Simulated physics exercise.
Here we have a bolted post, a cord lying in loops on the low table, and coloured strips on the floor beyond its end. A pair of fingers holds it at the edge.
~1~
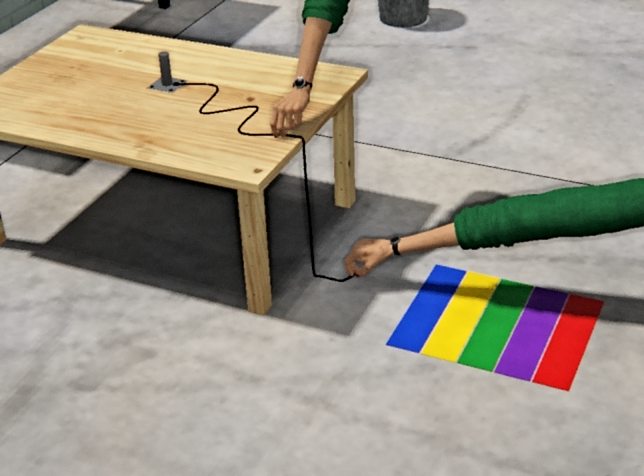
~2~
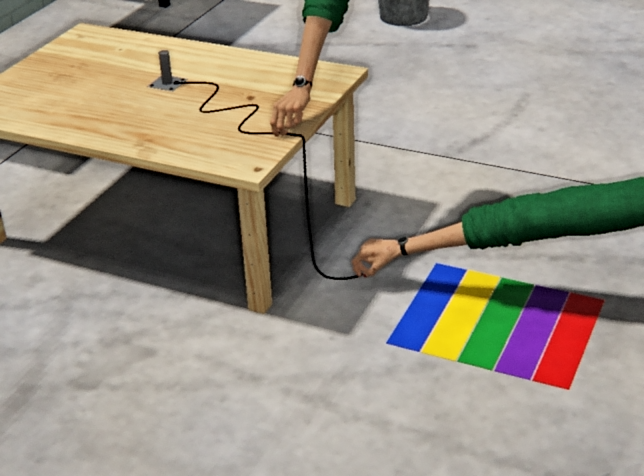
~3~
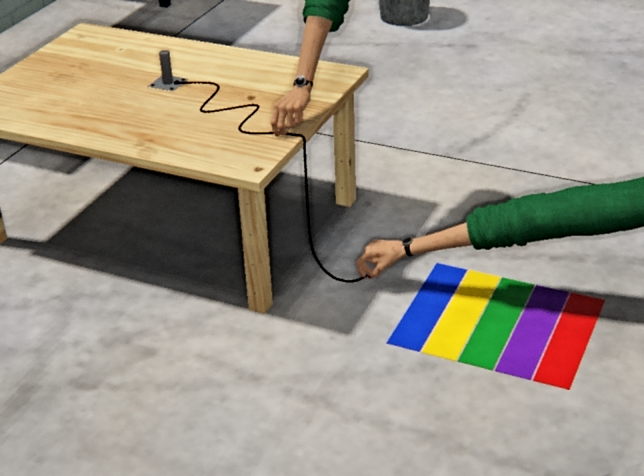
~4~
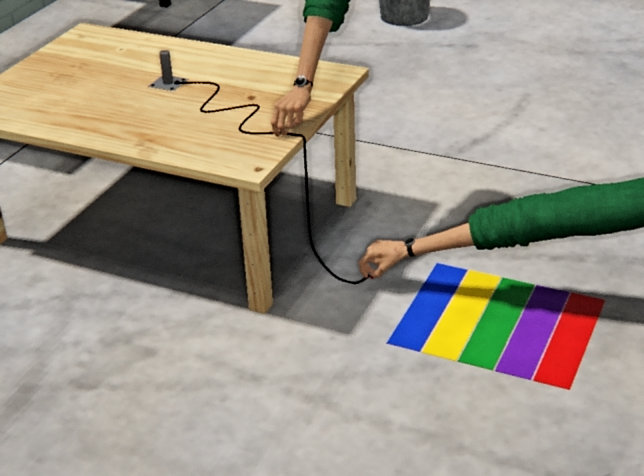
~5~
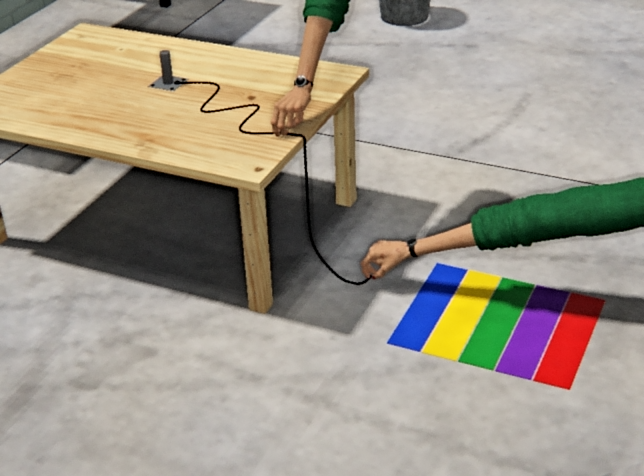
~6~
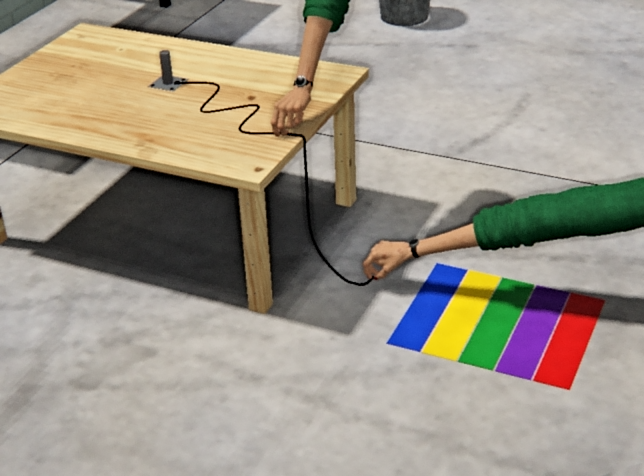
The footage shows a black cord looped across a low wooden table, one hand pressing it near the edge while another hand below, beside coloured floor strips, draws its hanging end slightly to the right, the movement becoming very small.
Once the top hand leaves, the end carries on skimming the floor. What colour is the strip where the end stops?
It is red.
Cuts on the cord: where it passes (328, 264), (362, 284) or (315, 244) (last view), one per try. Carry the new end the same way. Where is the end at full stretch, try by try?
Respectively (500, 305), (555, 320) and (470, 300).
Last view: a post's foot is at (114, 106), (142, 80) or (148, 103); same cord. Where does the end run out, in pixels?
Roughly (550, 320), (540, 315) and (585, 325), try by try.
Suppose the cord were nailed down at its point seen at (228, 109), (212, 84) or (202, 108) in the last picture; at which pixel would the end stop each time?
First try near (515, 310), second near (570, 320), third near (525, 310).
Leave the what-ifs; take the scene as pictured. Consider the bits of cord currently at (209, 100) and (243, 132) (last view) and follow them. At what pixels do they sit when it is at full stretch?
(236, 103) and (352, 155), approximately.
A little later, end near (514, 309); over green.
Next, end near (555, 318); over purple.
When it is tight, end near (578, 324); over red. The end stops over the red strip.
